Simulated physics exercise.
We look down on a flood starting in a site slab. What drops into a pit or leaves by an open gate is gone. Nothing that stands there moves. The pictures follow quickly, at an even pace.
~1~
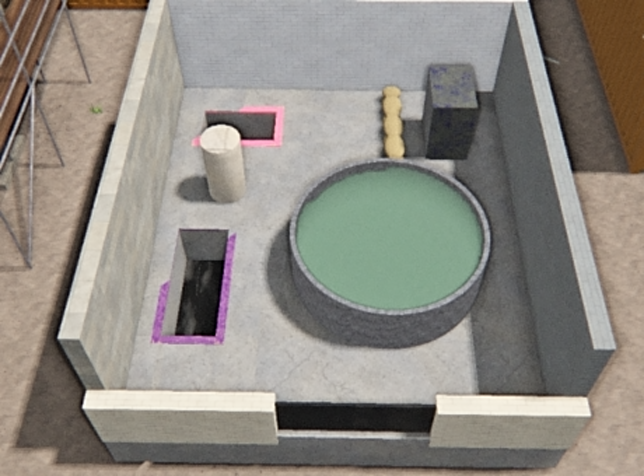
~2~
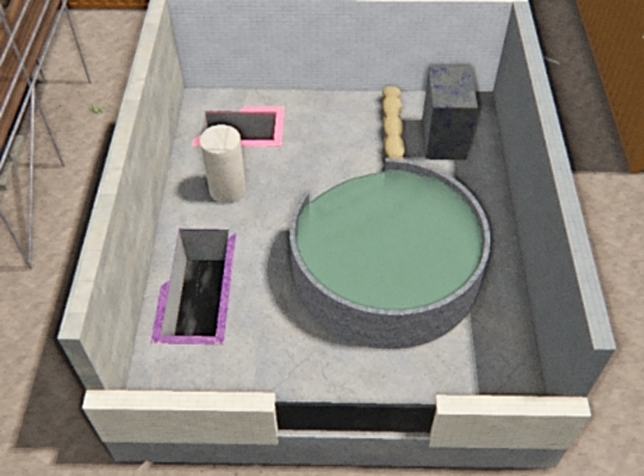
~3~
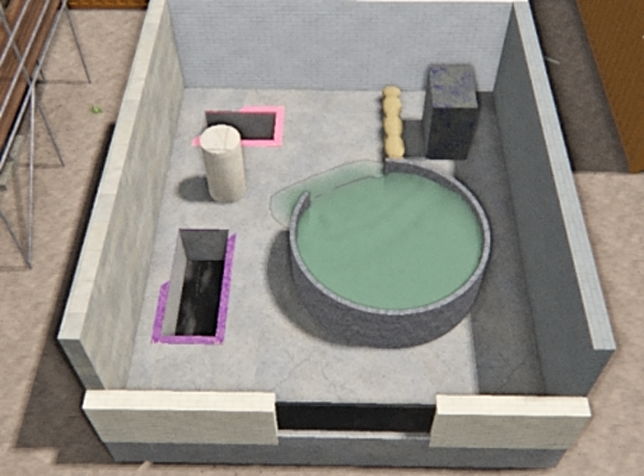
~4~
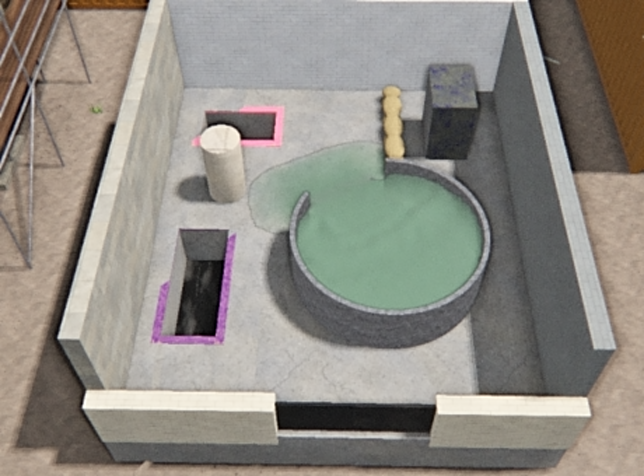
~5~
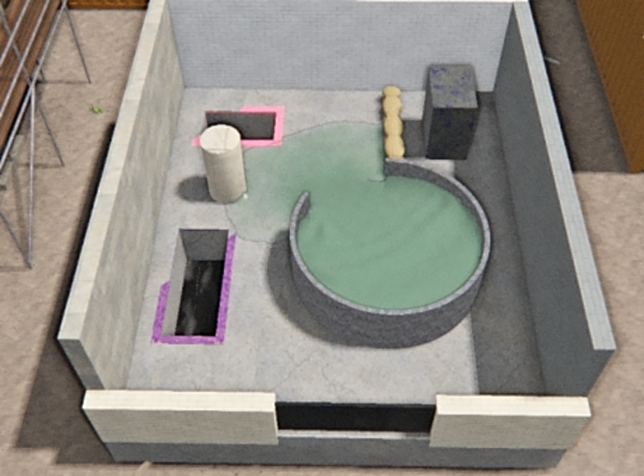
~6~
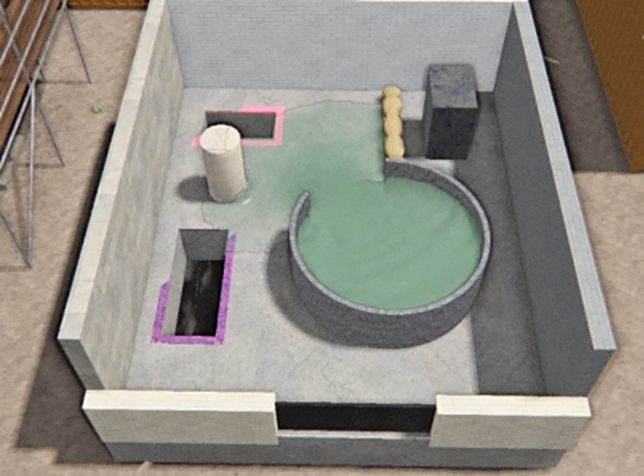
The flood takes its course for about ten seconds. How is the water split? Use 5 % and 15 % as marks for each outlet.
The gate takes less than 5 %; the pink pit takes more than 15 %; the purple pit takes from 5 to 15 %.
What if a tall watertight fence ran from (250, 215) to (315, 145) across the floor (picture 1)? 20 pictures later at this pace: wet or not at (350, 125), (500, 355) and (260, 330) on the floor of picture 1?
One after the other: Covered, clear, flooded.
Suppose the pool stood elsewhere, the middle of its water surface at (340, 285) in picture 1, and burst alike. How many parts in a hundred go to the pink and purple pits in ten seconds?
Parts in a hundred: Pink 40, purple 20.
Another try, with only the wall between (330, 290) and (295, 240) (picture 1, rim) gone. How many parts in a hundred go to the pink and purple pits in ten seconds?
In per cent: Pink 2, purple 55.
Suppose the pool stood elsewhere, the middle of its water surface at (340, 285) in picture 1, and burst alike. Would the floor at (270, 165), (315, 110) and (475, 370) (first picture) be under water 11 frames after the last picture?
One after the other: Covered, covered, clear.
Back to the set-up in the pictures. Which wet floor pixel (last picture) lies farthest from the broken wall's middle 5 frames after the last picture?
I would point to (205, 87).
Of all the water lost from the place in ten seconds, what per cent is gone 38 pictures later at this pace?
Some 75 per cent.
A moment on, water covers 35 % of the floor; the gate 0 %, the pink pit 4 %, the purple pit 0 %.
Next, water covers 45 % of the floor; the gate 0 %, the pink pit 12 %, the purple pit 1 %.
Then, water covers 50 % of the floor; the gate 0 %, the pink pit 25 %, the purple pit 2 %.
Later, water covers 65 % of the floor; the gate 0 %, the pink pit 42 %, the purple pit 5 %.
In the end, water covers 80 % of the floor; the gate 0 %, the pink pit 54 %, the purple pit 9 %.
